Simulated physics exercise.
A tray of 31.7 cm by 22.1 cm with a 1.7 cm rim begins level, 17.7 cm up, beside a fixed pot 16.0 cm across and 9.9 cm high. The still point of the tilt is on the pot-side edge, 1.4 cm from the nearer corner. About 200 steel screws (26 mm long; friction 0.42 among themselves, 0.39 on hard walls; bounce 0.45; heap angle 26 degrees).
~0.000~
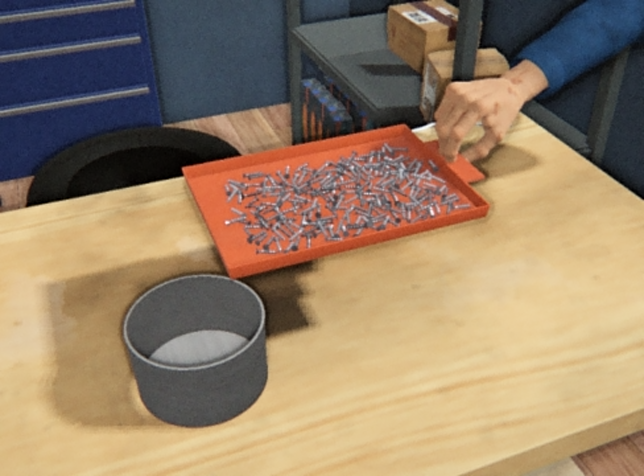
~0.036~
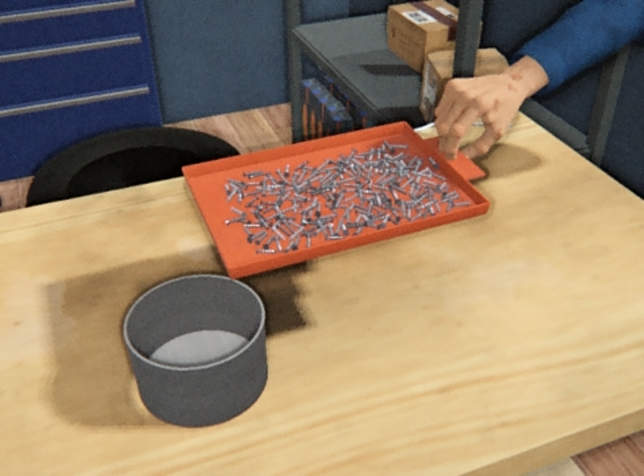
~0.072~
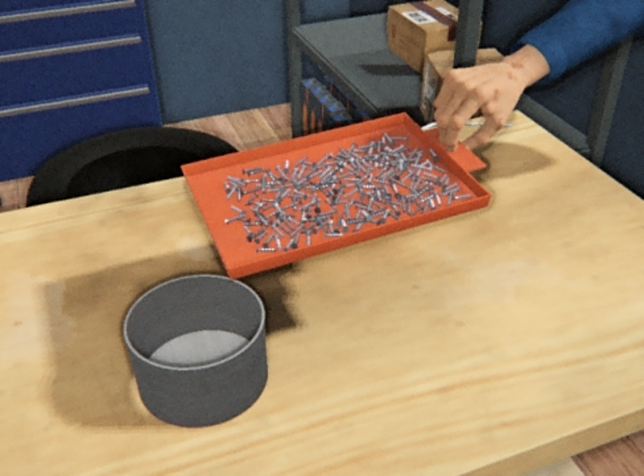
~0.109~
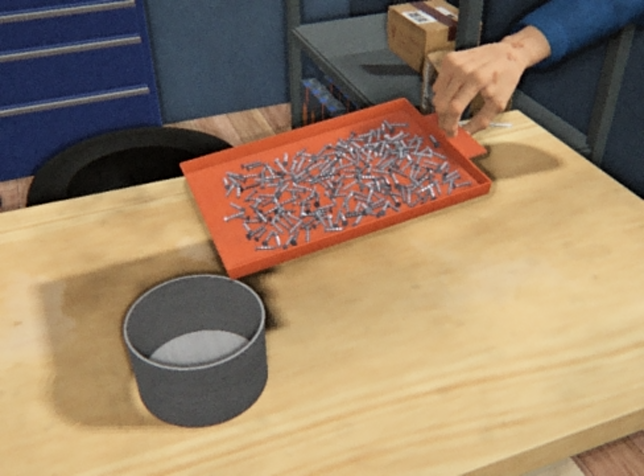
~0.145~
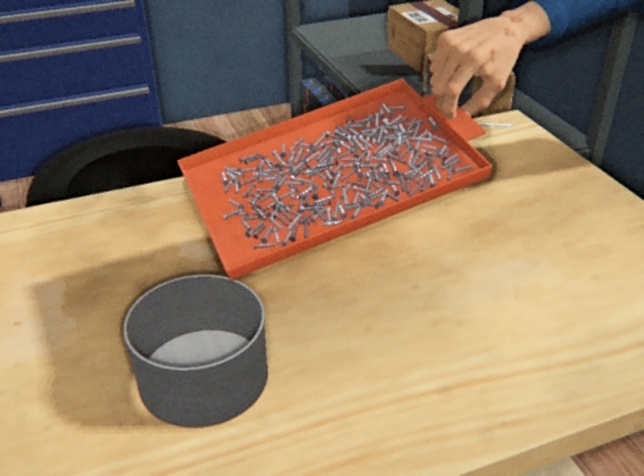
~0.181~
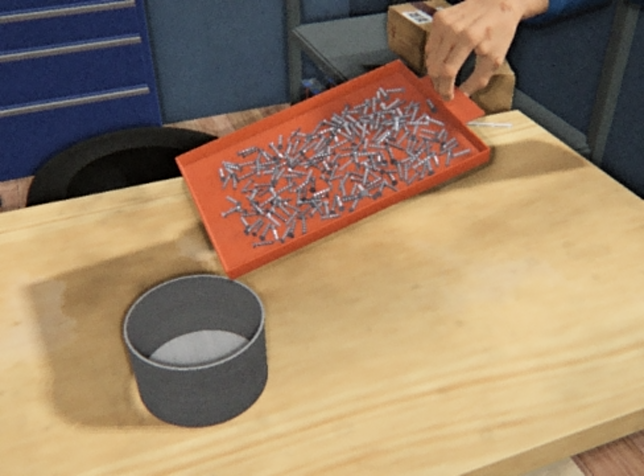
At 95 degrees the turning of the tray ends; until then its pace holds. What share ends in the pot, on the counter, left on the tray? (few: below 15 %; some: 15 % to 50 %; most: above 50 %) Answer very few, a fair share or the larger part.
In the pot: The larger part; on the counter: A fair share; left on the tray: Very few.
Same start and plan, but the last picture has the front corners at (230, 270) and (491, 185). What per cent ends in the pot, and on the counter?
Pot 25, counter 75.
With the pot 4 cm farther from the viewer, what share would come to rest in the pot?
Then about 40 per cent.
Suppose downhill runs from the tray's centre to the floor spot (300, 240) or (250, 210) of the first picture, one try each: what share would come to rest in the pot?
About 30 and 35 per cent.
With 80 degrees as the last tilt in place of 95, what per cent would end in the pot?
It would be near 70 per cent.
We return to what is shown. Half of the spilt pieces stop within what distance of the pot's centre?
About 22 cm.
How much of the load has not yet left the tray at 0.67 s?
About 60 per cent.
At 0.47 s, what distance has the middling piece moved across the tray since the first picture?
Some 5 cm.
After 0.47 s, tilt 55 degrees; the tray holds 100 %, the pot 0 %.
After 0.67 s, tilt 81 degrees; the tray holds 60 %, the pot 10 %.
After 0.98 s, tilt 95 degrees; the tray holds 0 %, the pot 65 %.
In the end, at 2.0 s, pot 70 %, counter 30 %, tray 0 %.
